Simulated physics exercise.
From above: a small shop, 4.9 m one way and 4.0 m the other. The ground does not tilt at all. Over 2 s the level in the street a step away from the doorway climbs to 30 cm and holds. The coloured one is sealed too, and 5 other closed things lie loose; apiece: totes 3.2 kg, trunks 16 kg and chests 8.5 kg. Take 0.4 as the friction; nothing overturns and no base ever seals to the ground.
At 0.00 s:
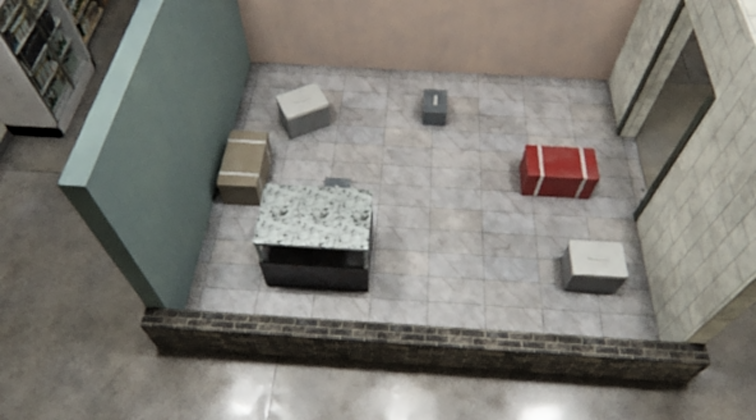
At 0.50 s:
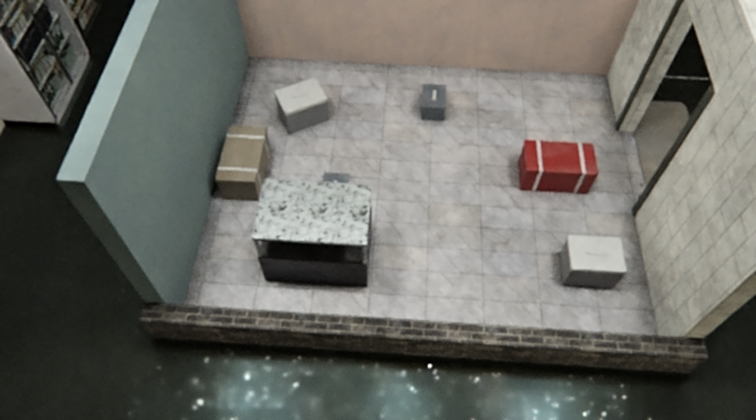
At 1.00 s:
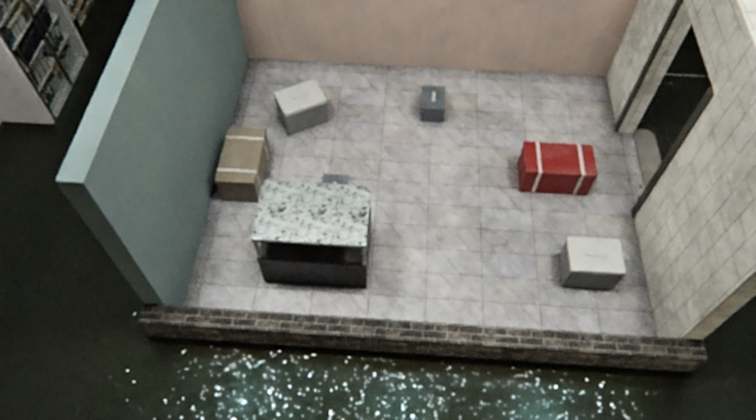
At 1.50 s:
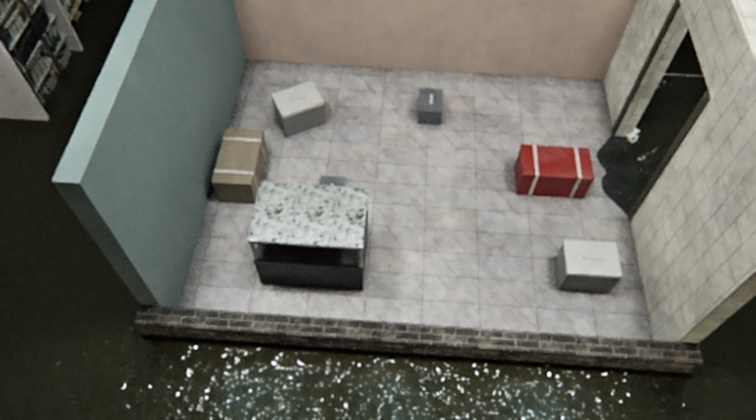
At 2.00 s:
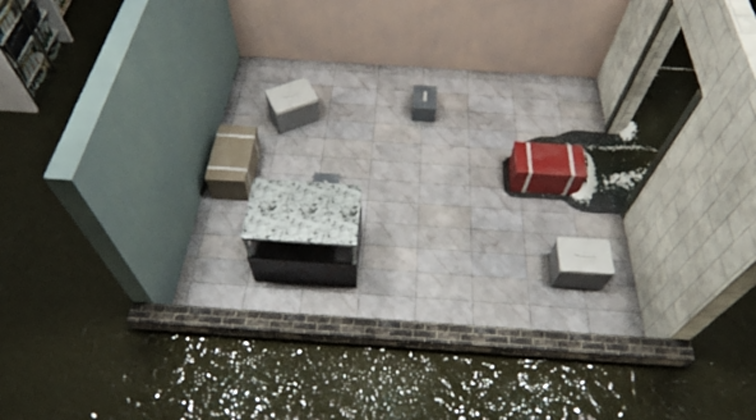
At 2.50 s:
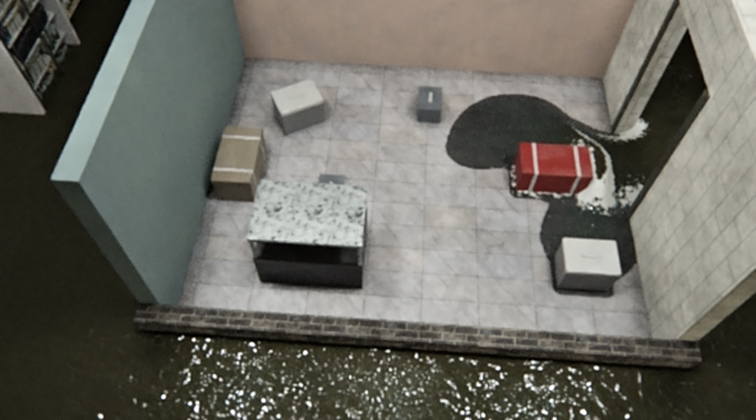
The clip shows a small shop from above as dark water surrounds its walls, enters through the doorway on the right, and spreads across the tiled floor around the red trunk and a pale box, while the objects stay in place.
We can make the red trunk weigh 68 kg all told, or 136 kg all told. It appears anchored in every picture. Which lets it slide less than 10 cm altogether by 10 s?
Just the heavier choice passes.
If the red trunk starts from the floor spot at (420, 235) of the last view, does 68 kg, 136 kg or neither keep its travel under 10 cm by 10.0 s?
So both weights work.
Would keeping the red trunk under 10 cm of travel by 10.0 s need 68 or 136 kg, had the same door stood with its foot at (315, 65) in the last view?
Lab note: Upper mass required.
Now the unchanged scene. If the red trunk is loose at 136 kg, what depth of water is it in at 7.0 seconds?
Close to 7 cm deep.
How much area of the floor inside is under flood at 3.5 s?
About 10.0 m2.
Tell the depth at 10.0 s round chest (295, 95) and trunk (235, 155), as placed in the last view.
Depths: Near 11 cm, then near 22 cm.
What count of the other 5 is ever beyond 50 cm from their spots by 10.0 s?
That comes to 5.
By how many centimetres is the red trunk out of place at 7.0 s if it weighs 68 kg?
About 50 cm off its spot.
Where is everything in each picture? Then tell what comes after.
The red trunk at (562, 162), on the bottom; 0.0 m2 under water; 0 of 6 have shifted, in the first picture.
The red trunk at (561, 157), on the bottom; 0.0 m2 under water; 0 of 6 have shifted, in the second picture.
The red trunk at (560, 158), on the bottom; water covers 0.0 m2; 0 of 6 have shifted, in the third picture.
The red trunk at (557, 161) rests on the ground; water covers 0.2 m2; 0 of 6 have shifted, in the fourth picture.
The red trunk at (550, 159) rests on the ground; water covers 0.9 m2; 0 of 6 have shifted, in the fifth picture.
The red trunk at (556, 160), on the bottom; 3.0 m2 under water; 0 of 6 have shifted, in the sixth picture.
After 3.5 s the red trunk would be 46 cm from its start with 68 kg and 0 cm from its start with 136 kg; 7 cm of water round it then.
After 4.5 s the red trunk would be 49 cm from its start with 68 kg and 0 cm from its start with 136 kg; 7 cm of water round it then.
After 7.0 s the red trunk would be 49 cm from its start with 68 kg and 0 cm from its start with 136 kg; 7 cm of water round it then.
After 10.0 s the red trunk would be 49 cm from its start with 68 kg and 0 cm from its start with 136 kg; 10 cm of water round it then.
